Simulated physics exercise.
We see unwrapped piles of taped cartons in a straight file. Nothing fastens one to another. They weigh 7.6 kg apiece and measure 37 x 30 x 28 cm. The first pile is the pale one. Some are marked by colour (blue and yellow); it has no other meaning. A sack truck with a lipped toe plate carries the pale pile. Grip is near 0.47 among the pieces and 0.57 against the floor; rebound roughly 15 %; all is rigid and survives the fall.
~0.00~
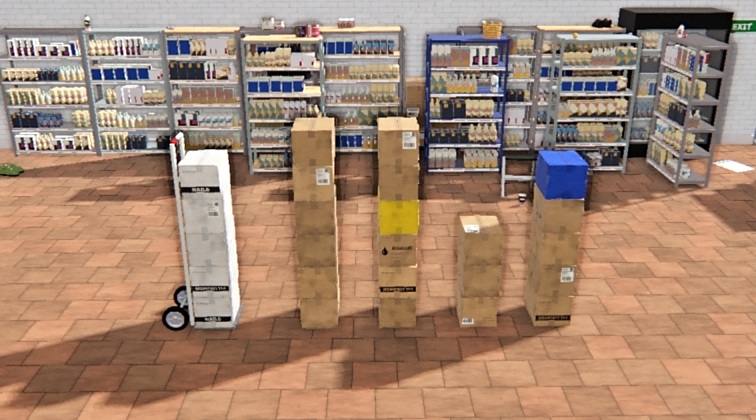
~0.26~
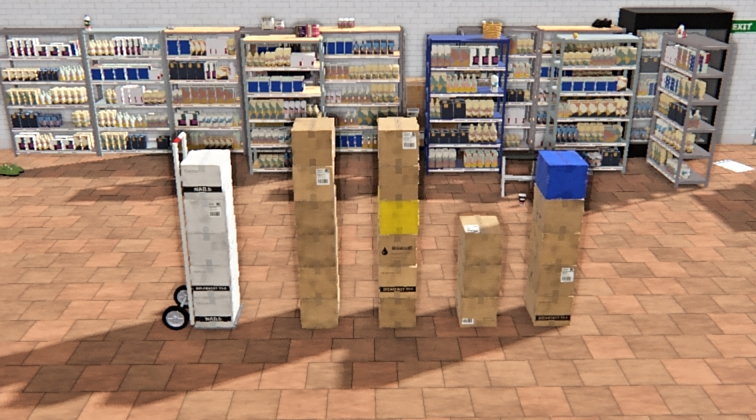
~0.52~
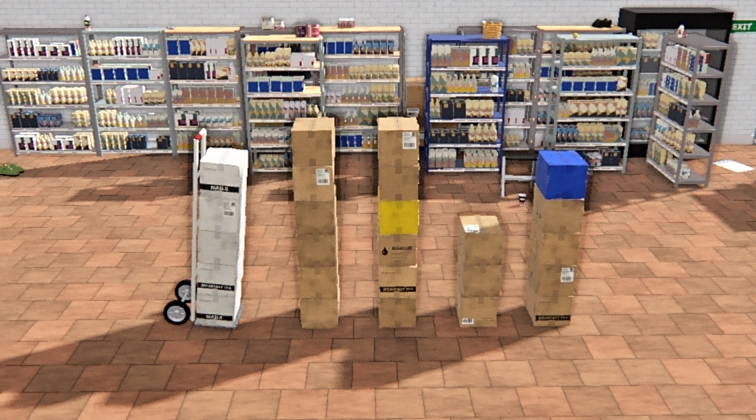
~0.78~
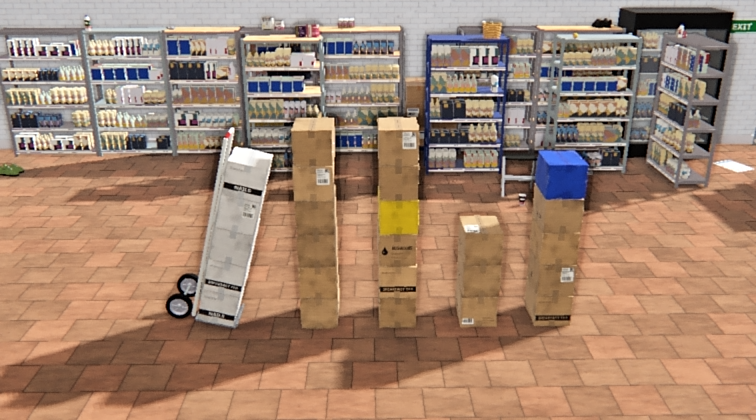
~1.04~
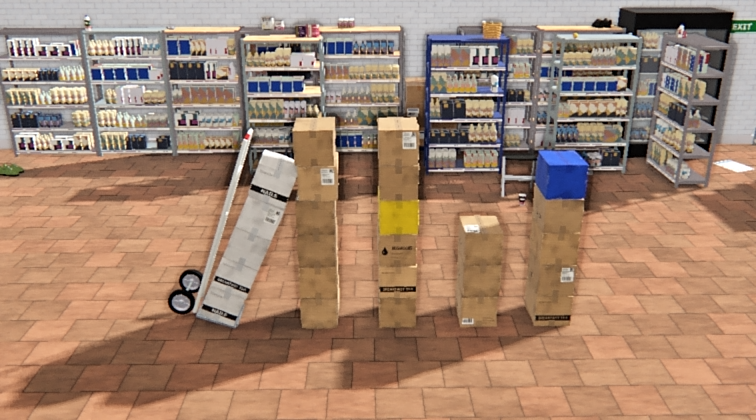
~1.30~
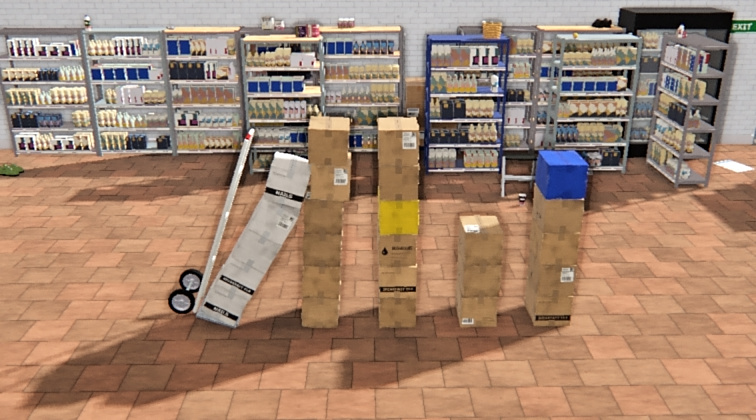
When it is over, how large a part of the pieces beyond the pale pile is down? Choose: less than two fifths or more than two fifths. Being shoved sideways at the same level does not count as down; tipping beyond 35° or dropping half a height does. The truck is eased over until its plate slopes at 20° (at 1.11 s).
The part is over two fifths.
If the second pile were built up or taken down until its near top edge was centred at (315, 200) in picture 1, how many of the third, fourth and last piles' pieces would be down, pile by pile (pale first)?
Then third 6, fourth 3, last 5.
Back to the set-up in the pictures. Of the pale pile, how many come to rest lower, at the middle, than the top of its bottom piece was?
2 of them.
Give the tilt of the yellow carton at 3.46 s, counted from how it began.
Some 40°.
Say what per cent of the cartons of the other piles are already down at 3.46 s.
95 per cent by then.
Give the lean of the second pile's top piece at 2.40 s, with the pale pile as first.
Roughly 30° from upright.
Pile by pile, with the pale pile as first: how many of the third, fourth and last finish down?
Third 5, fourth 3, last 5.
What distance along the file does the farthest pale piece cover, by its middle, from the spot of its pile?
Roughly 130 cm along.
After 1.84 s, 5 of the pale pile down; none of the 20 other cartons down, 10 disturbed; yellow carton 6° from how it stood.
After 2.40 s, 5 of the pale pile down; 2 of the 20 other cartons down; yellow carton 34° from how it stood.
After 2.94 s, 5 of the pale pile down; 11 of the 20 other cartons down; yellow carton 28° from how it stood, 30 cm lower; blue carton 11° from how it stood.
After 3.46 s, 5 of the pale pile down; 19 of the 20 other cartons down; blue carton 70° from how it stood, 80 cm lower; yellow carton 44° from how it stood, 45 cm lower.
In the end (4.4 s), 5 of the pale pile down; 19 of the 20 other cartons down; blue carton on its side; yellow carton 44° from how it stood, 45 cm lower. That is 95 per cent. From the last view, middles, yellow carton near (505, 259).
